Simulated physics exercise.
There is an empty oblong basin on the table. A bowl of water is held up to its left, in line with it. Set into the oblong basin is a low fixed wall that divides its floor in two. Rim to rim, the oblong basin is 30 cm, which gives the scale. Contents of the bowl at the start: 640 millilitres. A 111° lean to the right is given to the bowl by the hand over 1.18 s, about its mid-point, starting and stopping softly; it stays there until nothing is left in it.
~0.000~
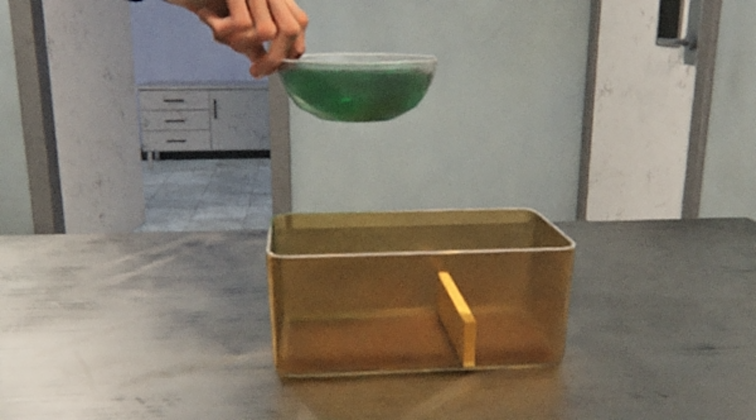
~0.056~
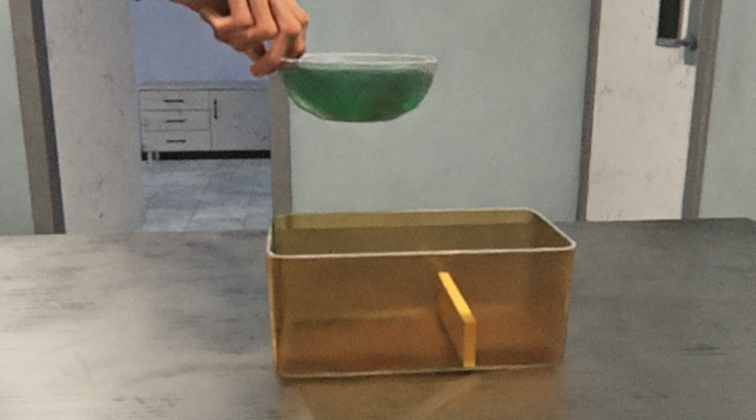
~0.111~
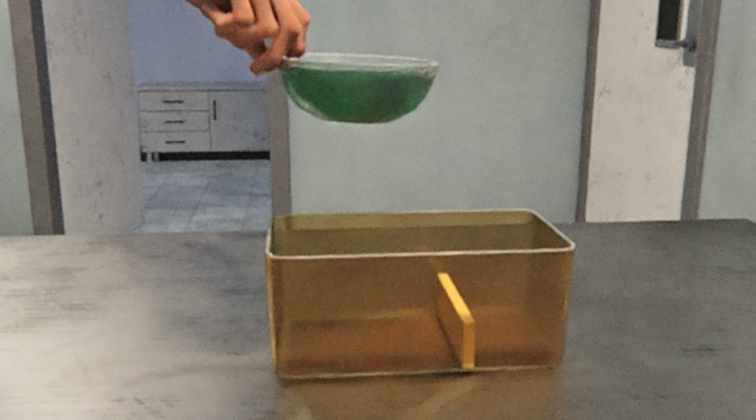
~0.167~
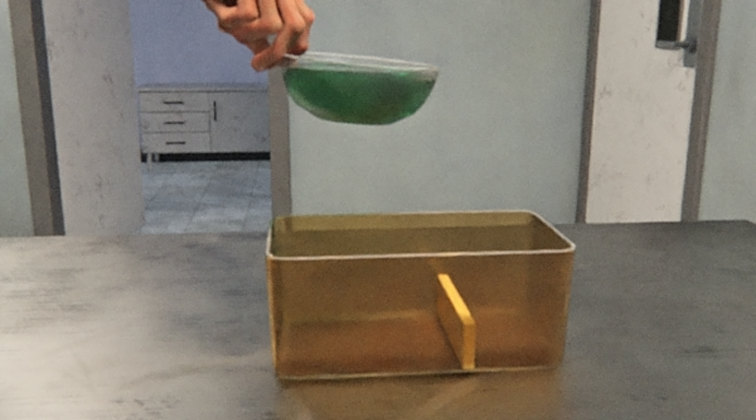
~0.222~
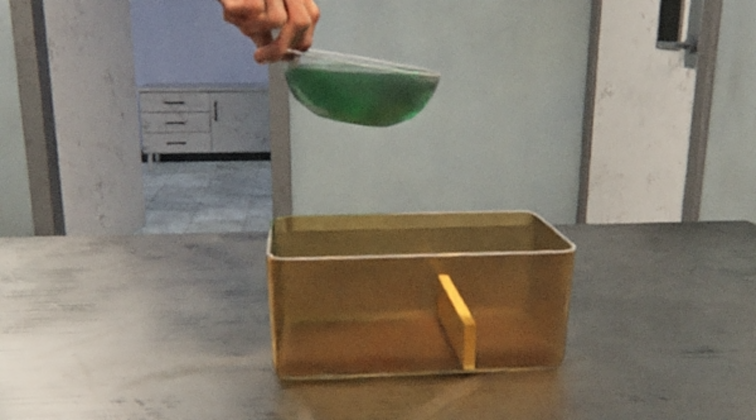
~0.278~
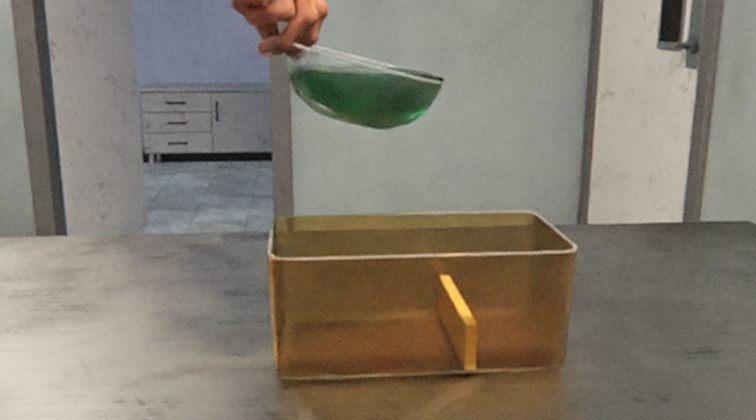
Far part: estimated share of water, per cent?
80 per cent.
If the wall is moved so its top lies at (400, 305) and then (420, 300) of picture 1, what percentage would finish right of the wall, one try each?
The first try gives 95 percent and the second 95 percent.
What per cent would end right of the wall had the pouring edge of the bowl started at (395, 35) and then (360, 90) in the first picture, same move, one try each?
I'd say 60 percent on the first go, 0 percent on the next.
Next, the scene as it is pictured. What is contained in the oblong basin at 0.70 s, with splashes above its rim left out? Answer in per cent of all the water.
About 40%.
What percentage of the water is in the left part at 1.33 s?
Reading: Approx. 20 per cent.
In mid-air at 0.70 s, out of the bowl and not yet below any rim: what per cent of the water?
Close to 38 in a hundred.
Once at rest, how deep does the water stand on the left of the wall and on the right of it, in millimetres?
Roughly 4 mm on the left side and 36 mm on the right side.
After 0.70 s the tilt is 71° and 21 per cent is still to pour, 2 is left of the wall and 39 right of it.
After 1.01 s the tilt is 105° and 0 per cent is still to pour, 18 is left of the wall and 80 right of it.
After 1.33 s the tilt is 111° and 0 per cent is still to pour, 19 is left of the wall and 80 right of it.
After 1.68 s the tilt is 111° and 0 per cent is still to pour, 19 is left of the wall and 80 right of it.
In the end 19 per cent lies left of the wall, 80 right of it and 1 outside.
